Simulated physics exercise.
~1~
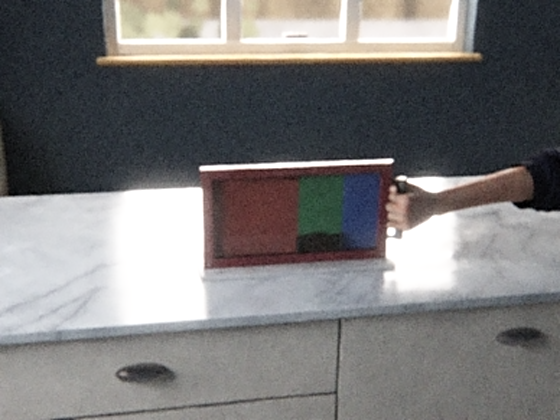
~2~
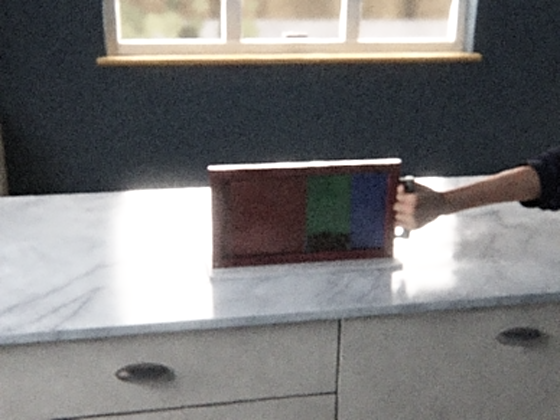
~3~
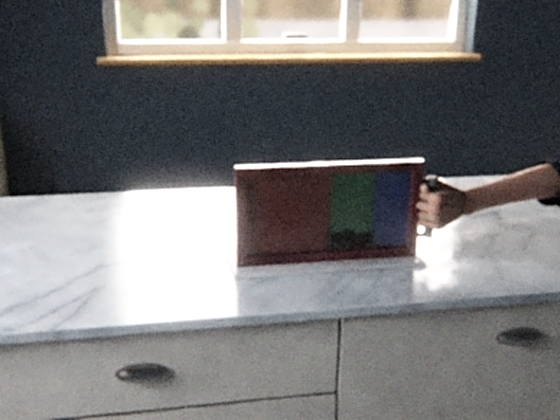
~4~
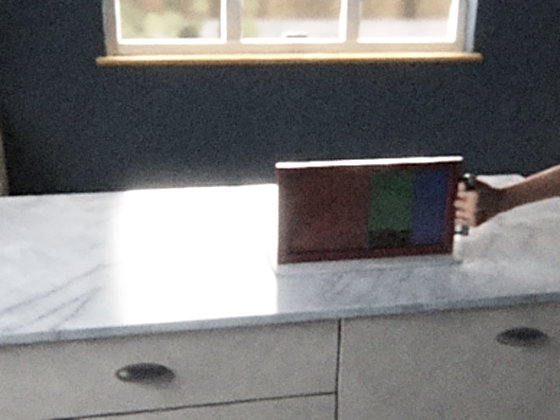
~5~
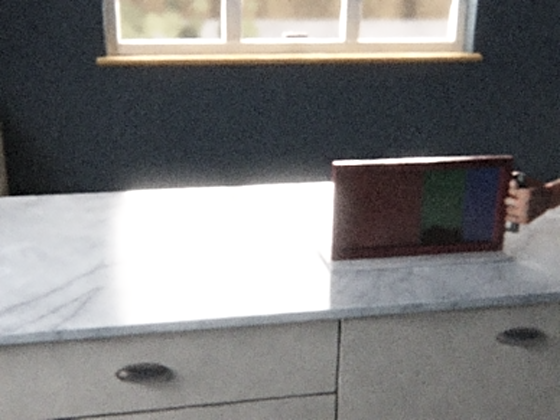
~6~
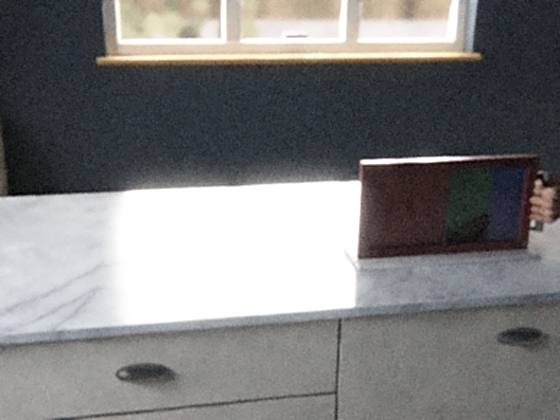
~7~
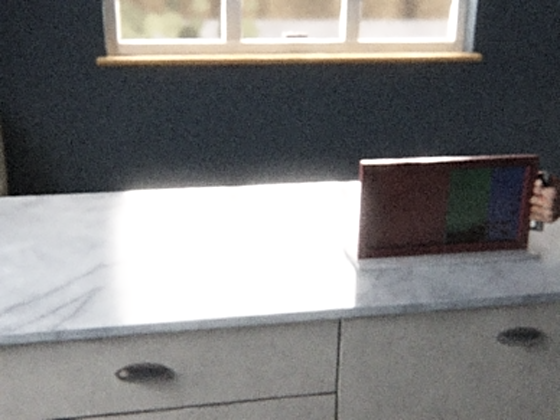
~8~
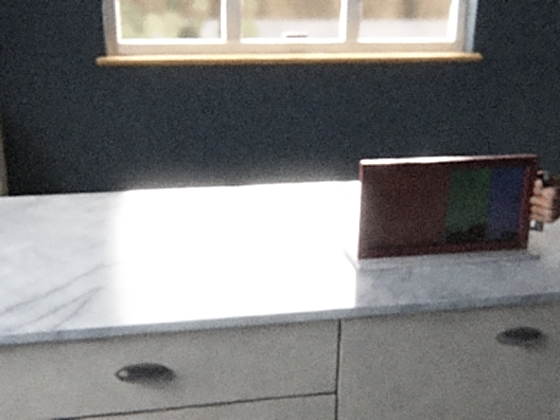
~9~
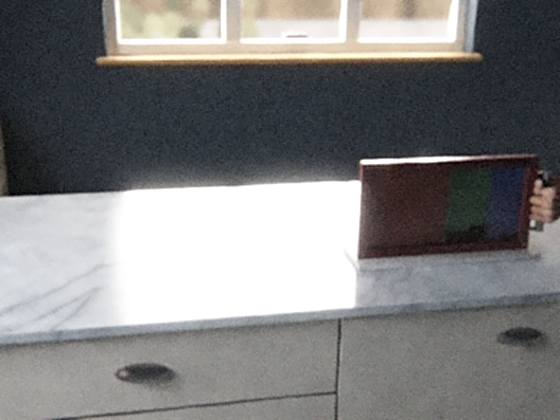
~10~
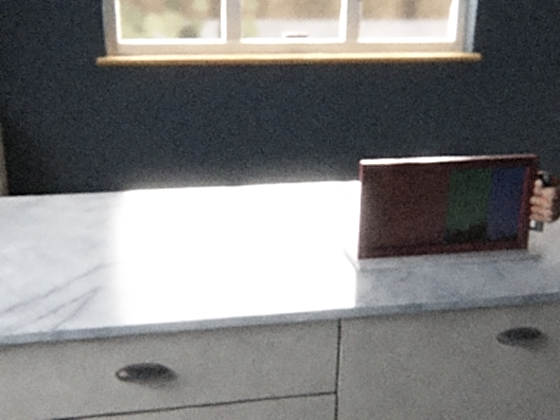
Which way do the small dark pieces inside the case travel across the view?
They travel to the right, carried along with the case as the hand moves it along the counter.
